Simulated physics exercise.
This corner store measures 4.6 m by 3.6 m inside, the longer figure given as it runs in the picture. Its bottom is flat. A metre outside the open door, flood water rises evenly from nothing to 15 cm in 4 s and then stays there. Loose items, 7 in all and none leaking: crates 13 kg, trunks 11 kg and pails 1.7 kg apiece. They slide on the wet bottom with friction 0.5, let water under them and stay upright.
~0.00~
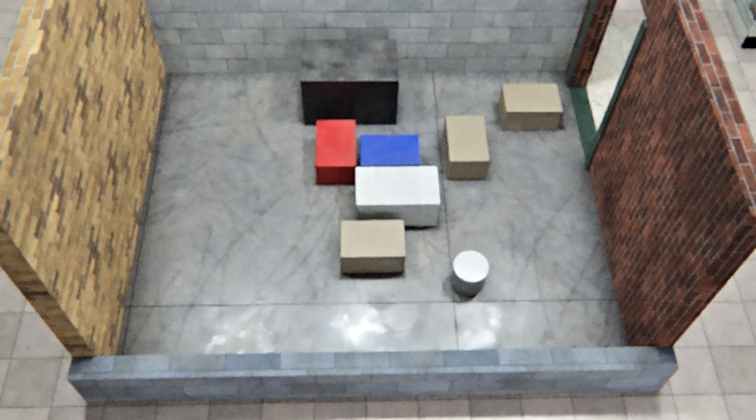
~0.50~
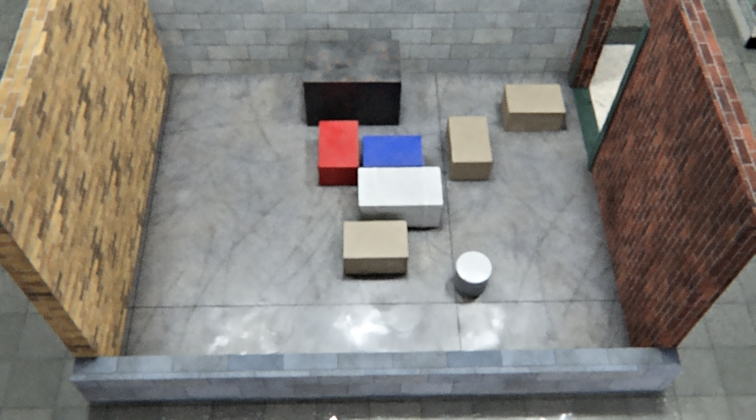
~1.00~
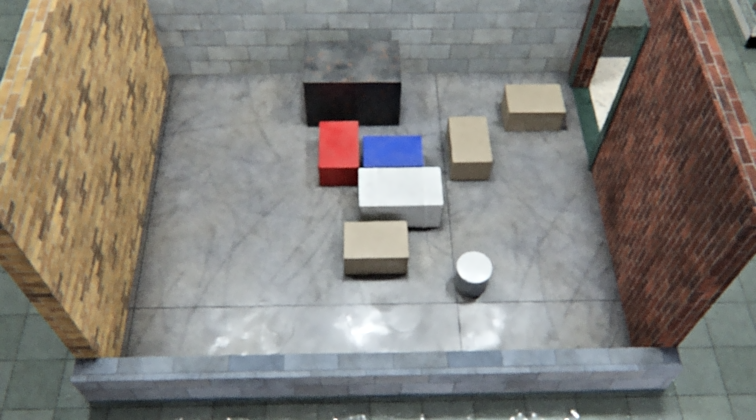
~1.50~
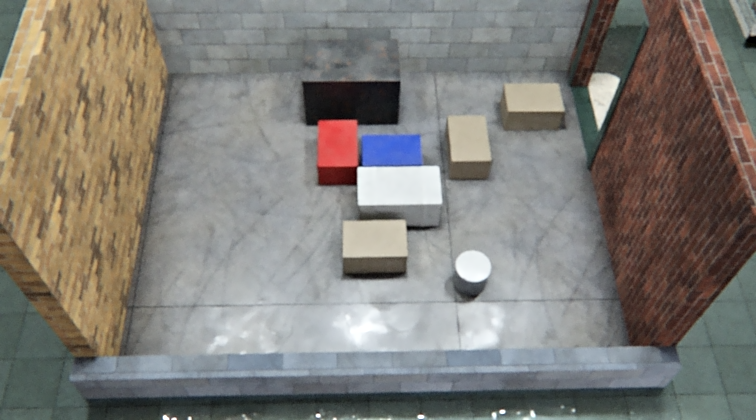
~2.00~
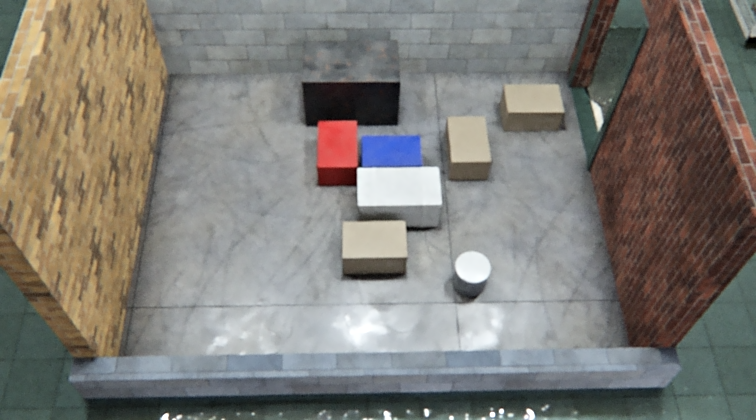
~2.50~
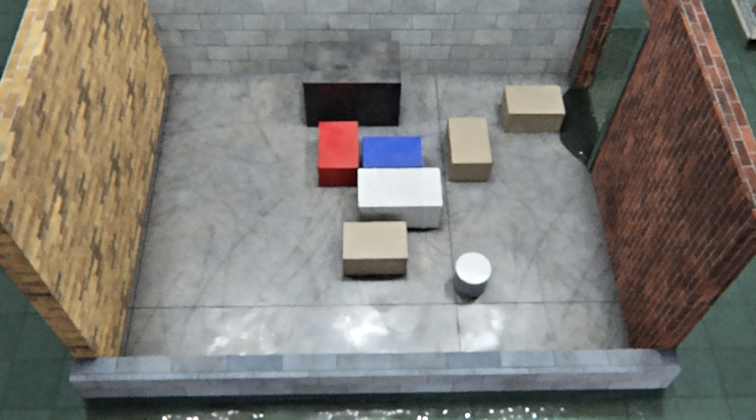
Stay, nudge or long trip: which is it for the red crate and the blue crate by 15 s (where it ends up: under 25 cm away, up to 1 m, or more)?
The red crate ends far away; the blue crate gets carried off.
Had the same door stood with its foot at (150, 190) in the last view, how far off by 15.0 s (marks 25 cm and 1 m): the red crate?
In that case the red crate travels far.
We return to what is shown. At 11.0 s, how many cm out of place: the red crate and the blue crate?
Roughly 80 and 80 cm by then.
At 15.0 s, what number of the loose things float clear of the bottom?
I count 7.
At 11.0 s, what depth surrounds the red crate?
About 3 cm.
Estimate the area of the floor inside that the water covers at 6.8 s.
Some 9.0 m2.
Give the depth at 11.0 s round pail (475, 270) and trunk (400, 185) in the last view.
About 4 and 5 cm.
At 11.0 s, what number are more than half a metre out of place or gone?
By then 6.
After 3.5 s the red crate is near (338, 144), 0.0 m from its start, aground; the blue crate is near (392, 152), 0.0 m from its start, aground; 0 afloat.
After 6.8 s the red crate is near (337, 144), 0.0 m from its start, aground; the blue crate is near (388, 160), 0.1 m from its start, aground; 3 afloat.
After 11.0 s the red crate is near (269, 157), 0.7 m from its start, aground; the blue crate is near (344, 202), 0.8 m from its start, afloat; 5 afloat.
After 15.0 s the red crate is near (226, 90), 1.4 m from its start, afloat; the blue crate is near (216, 278), 2.2 m from its start, afloat; 7 afloat.
